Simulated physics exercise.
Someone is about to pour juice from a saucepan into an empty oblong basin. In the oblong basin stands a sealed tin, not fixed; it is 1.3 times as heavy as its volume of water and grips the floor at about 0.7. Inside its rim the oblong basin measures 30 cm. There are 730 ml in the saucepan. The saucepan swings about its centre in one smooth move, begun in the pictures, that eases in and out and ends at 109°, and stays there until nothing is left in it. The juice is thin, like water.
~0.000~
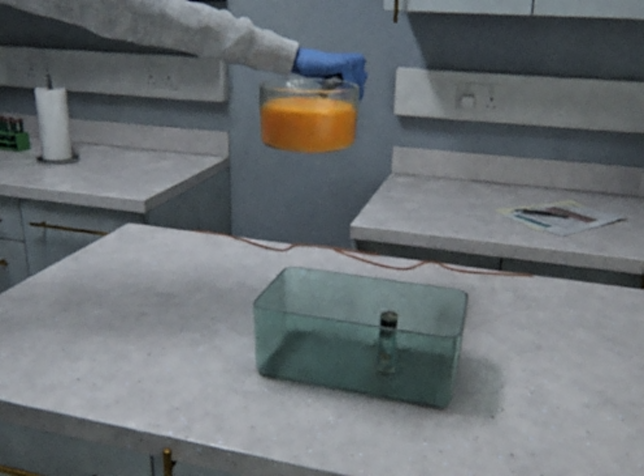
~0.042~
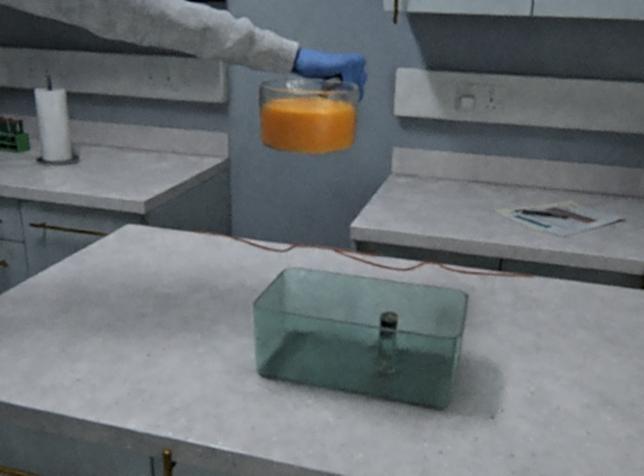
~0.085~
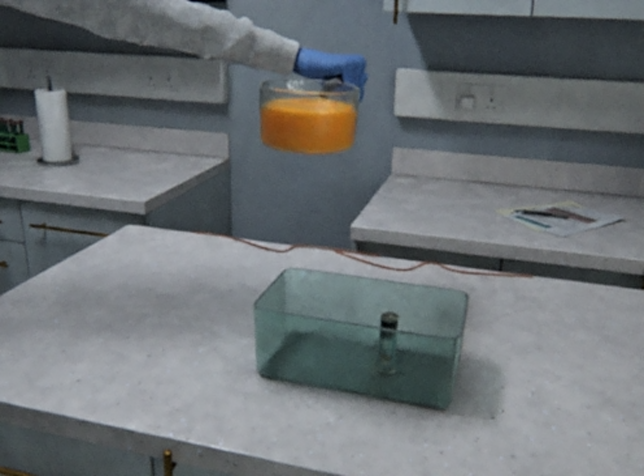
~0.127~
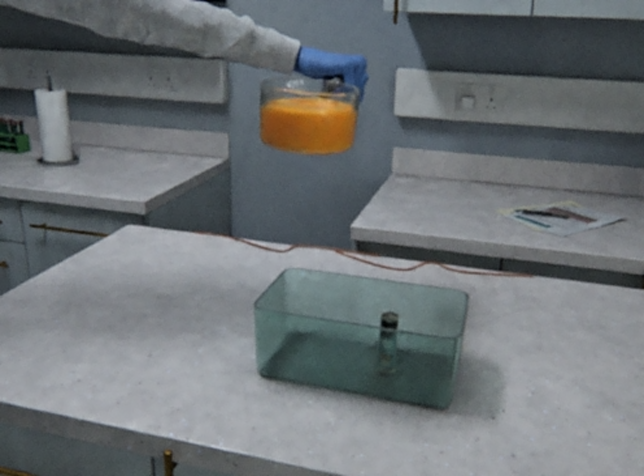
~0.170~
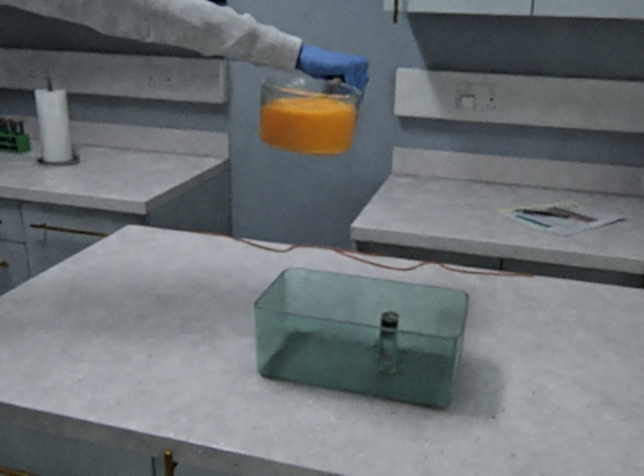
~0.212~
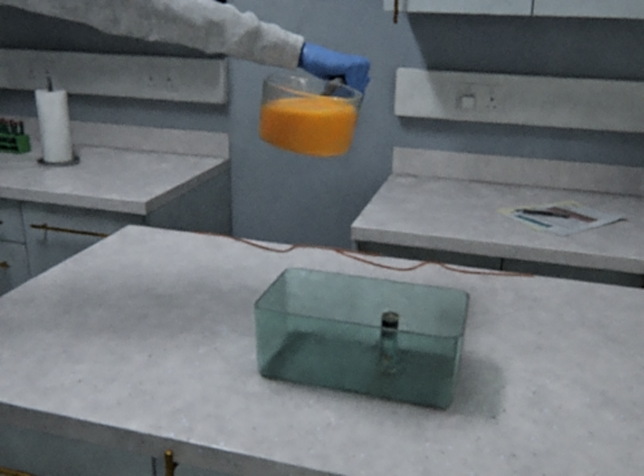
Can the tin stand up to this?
It falls.
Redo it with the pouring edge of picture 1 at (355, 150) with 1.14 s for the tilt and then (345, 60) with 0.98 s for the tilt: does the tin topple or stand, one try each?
First it stays up; then it topples.
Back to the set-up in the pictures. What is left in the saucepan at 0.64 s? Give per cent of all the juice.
Near 72 in a hundred.
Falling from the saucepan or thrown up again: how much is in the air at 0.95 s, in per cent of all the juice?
Near 32 in a hundred.
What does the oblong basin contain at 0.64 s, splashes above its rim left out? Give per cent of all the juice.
Near 0 in a hundred.
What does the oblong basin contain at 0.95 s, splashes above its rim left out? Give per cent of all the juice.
About 54 per cent.
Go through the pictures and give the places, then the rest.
In the first frame, tilt 0°; pouring edge (357, 89); surface from (267, 101) to (355, 107); the oblong basin's rim runs from (270, 286) to (464, 315); the tin's top is at (389, 317).
In the second frame, tilt 0°; pouring edge (357, 90); surface from (266, 101) to (355, 108).
In the third frame, tilt 1°; pouring edge (357, 92); surface from (267, 101) to (355, 109).
In the fourth frame, tilt 3°; pouring edge (358, 93); surface from (267, 102) to (356, 109).
In the fifth frame, tilt 6°; pouring edge (359, 96); surface from (267, 101) to (356, 109).
In the sixth frame, tilt 9°; pouring edge (360, 99); surface from (268, 101) to (357, 109).
After 0.64 s the tilt is 65° and 73 per cent is still to pour; the tin stands where it began.
After 0.95 s the tilt is 102° and 14 per cent is still to pour; the tin stands where it began.
After 1.28 s the tilt is 109° and 0 per cent is still to pour; the tin leans 22°.
After 1.64 s the tilt is 109° and 0 per cent is still to pour; the tin lies on its side.
In the end the tin lies on its side.
